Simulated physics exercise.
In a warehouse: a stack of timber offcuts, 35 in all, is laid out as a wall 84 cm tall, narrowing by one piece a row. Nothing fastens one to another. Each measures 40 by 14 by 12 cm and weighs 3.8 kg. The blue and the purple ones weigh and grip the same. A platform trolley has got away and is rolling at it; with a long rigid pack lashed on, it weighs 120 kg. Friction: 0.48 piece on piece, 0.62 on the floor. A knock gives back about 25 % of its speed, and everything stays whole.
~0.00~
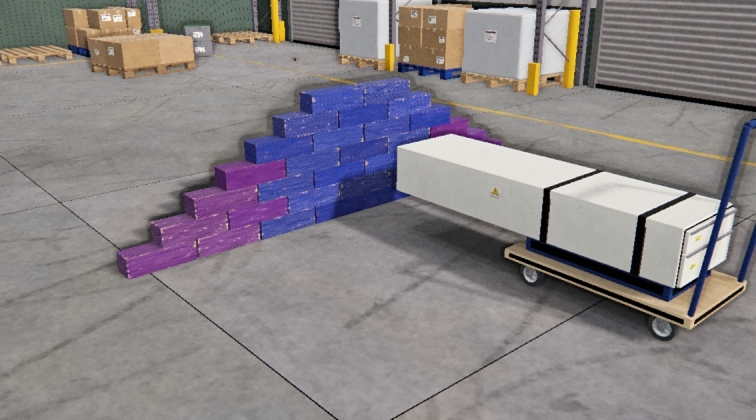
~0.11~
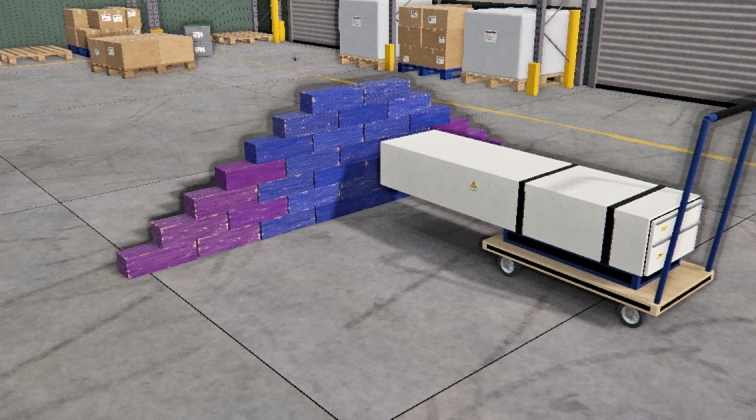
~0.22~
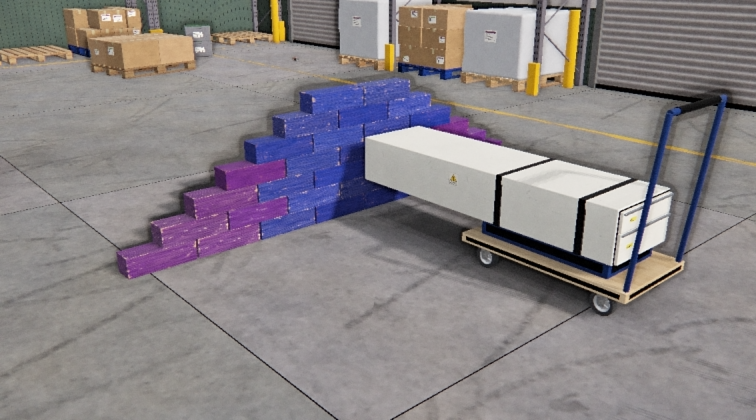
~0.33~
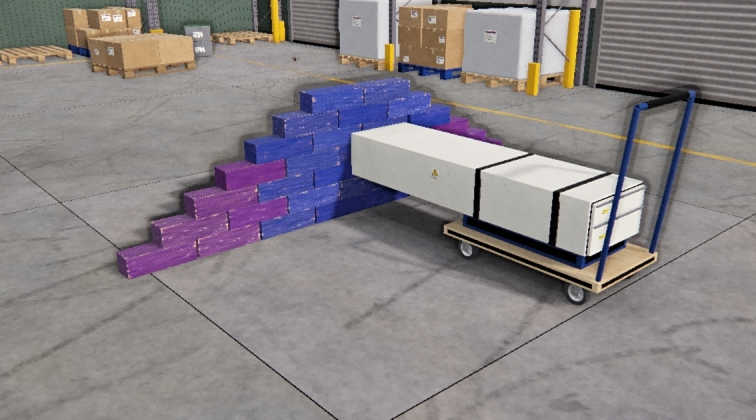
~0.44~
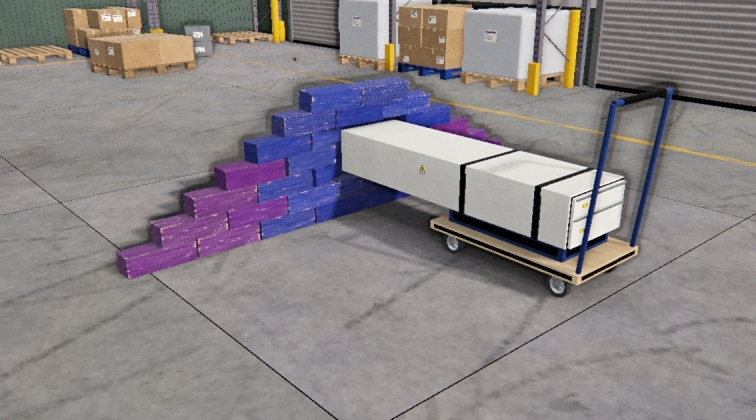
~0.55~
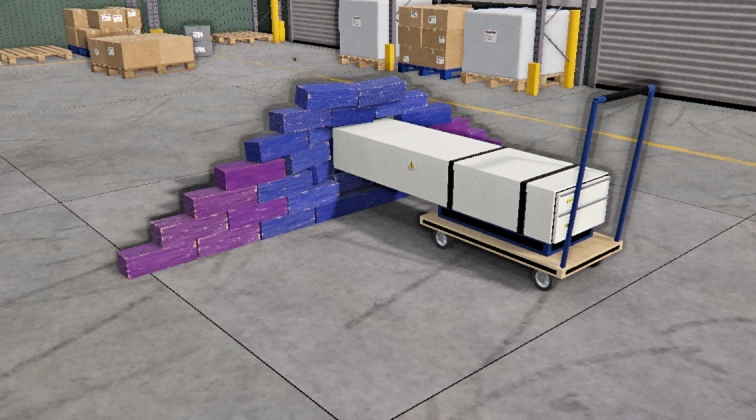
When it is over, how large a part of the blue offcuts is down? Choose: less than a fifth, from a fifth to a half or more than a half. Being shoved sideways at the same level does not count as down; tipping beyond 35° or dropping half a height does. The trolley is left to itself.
It comes to upwards of a half.
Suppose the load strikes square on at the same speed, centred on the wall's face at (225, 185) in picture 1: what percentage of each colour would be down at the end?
In that case purple 30, blue 30 per cent.
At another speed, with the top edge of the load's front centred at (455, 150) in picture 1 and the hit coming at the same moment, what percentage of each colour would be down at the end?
In that case purple 10, blue 70 per cent.
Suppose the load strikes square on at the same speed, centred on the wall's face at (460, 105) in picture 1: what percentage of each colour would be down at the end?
In that case purple 20, blue 10 per cent.
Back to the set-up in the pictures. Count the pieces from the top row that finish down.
The count is 2.
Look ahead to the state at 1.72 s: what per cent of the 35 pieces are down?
40 per cent by then.
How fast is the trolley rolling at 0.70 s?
Near 0.7 m/s.
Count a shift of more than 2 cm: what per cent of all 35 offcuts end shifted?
Shifted: 55 per cent.
By 0.70 s, load 33 cm past the wall's line, still rolling; 5 of the 23 blue offcuts down (5 of 35 in all colours); top blue offcut tilted 11°.
By 1.00 s, load 54 cm past the wall's line, still rolling; 12 of the 23 blue offcuts down (12 of 35 in all colours); top blue offcut tilted 67°, 12 cm lower.
By 1.72 s, load 95 cm past the wall's line, still rolling; 14 of the 23 blue offcuts down (14 of 35 in all colours); top blue offcut on its side.
When it is over (3.2 s), load 1.05 m past the wall's line, stopped; 14 of the 23 blue offcuts down (14 of 35 in all colours); top blue offcut on its side; top purple offcut unmoved. That is 61 per cent. In pixels of the last frame, middles, top blue offcut near (302, 196), top purple offcut near (250, 173).
